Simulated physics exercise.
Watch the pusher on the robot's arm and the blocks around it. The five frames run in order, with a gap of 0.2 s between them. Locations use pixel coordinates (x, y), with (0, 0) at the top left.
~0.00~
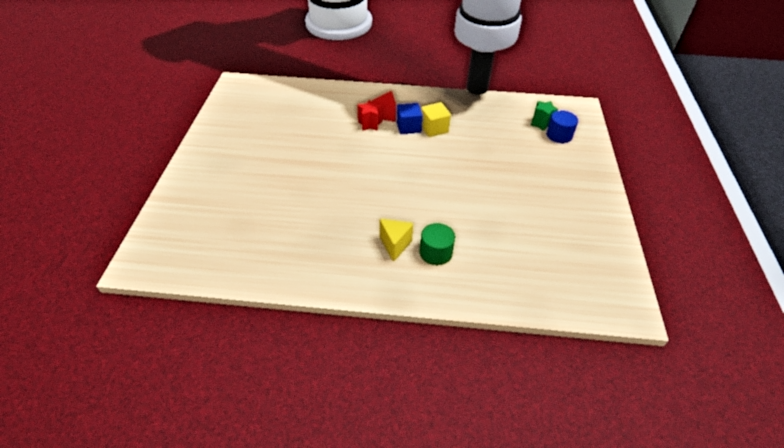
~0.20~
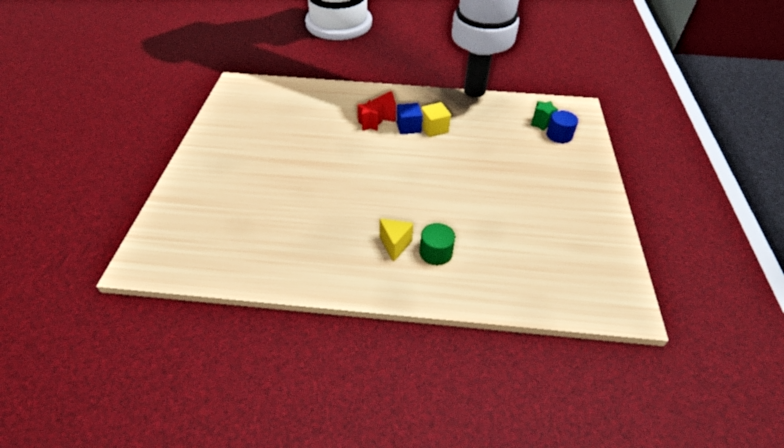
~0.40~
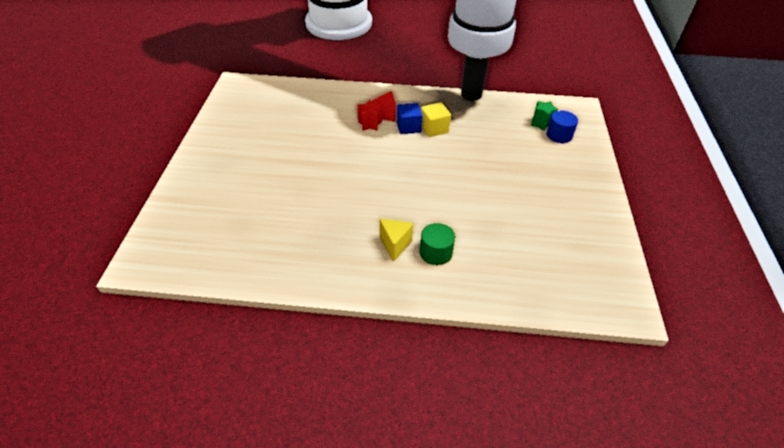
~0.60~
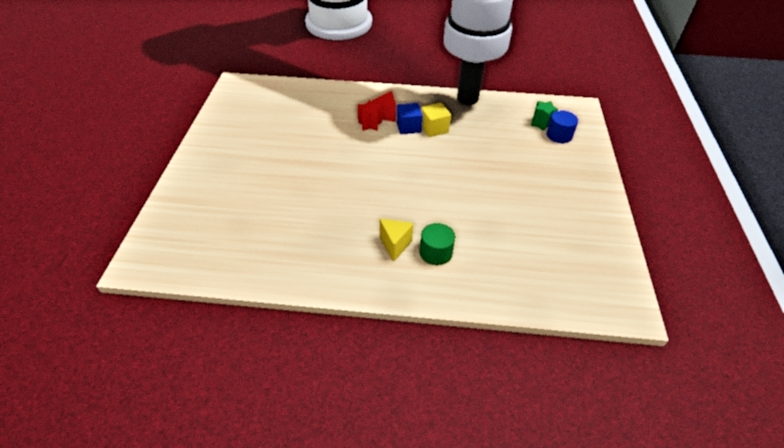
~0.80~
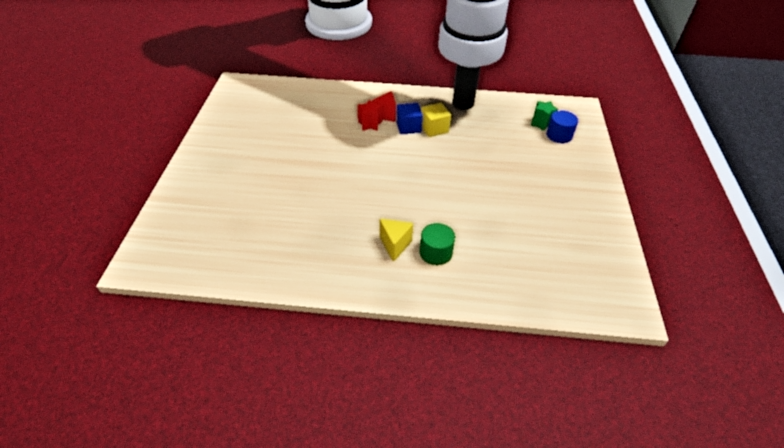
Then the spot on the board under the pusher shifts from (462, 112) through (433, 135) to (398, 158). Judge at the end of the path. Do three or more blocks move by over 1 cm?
Going by the path, no.
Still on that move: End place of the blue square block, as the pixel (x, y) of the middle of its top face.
It should be at about (396, 114).
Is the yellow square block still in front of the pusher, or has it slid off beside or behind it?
By the time the path ends, the yellow square block is still sitting right in front of the pusher.
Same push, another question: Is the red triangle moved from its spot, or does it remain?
Left in place.
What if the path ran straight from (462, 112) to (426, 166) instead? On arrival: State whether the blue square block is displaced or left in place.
That block is shifted.
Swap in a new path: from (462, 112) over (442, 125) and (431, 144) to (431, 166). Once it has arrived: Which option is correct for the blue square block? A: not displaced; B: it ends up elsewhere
I'll go with B - it ends up elsewhere.
The first path, step by step. One third of the way, pusher at (444, 119); blue square block at (400, 112), turned 25° clockwise; yellow square block at (426, 118).
Two thirds of the way, pusher at (423, 135); blue square block at (396, 114), turned 45° clockwise; yellow square block at (405, 134).
At the end, pusher at (398, 150); red triangle still; blue square block at (396, 114), turned 45° clockwise; yellow square block at (381, 152), turned 20° anticlockwise.
